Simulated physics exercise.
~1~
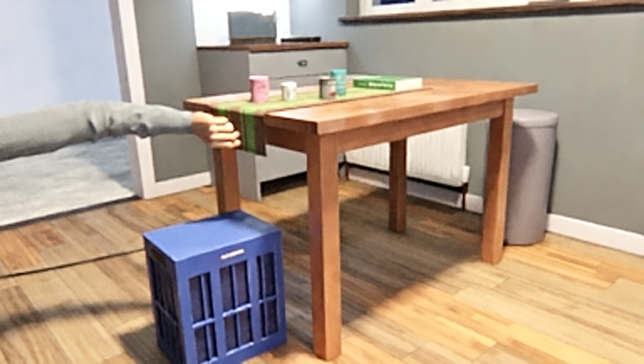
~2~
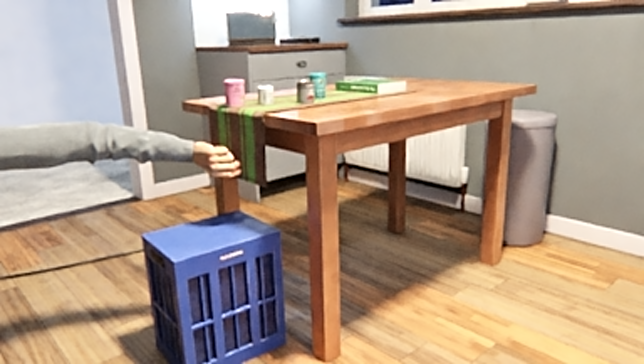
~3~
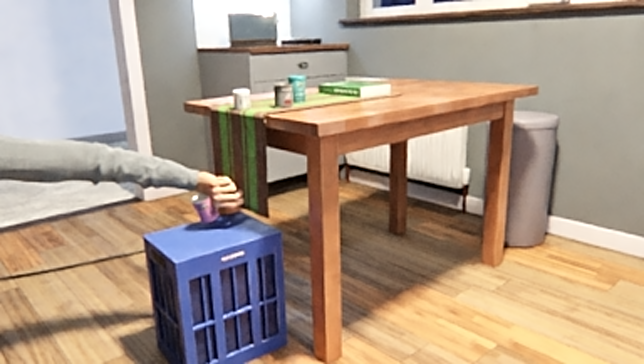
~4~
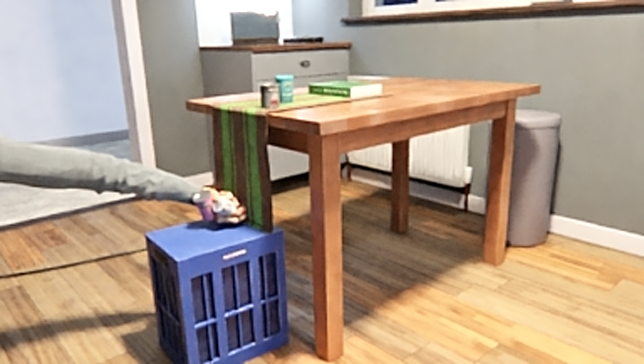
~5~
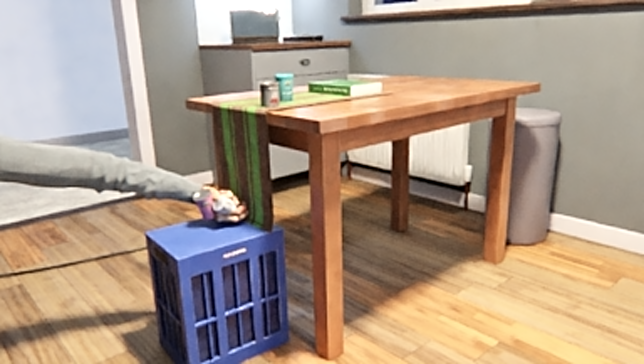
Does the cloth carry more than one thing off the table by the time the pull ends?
Yes, it carries off two things, the pink can and then the white pot. The grey and turquoise cans are still upright on the table.
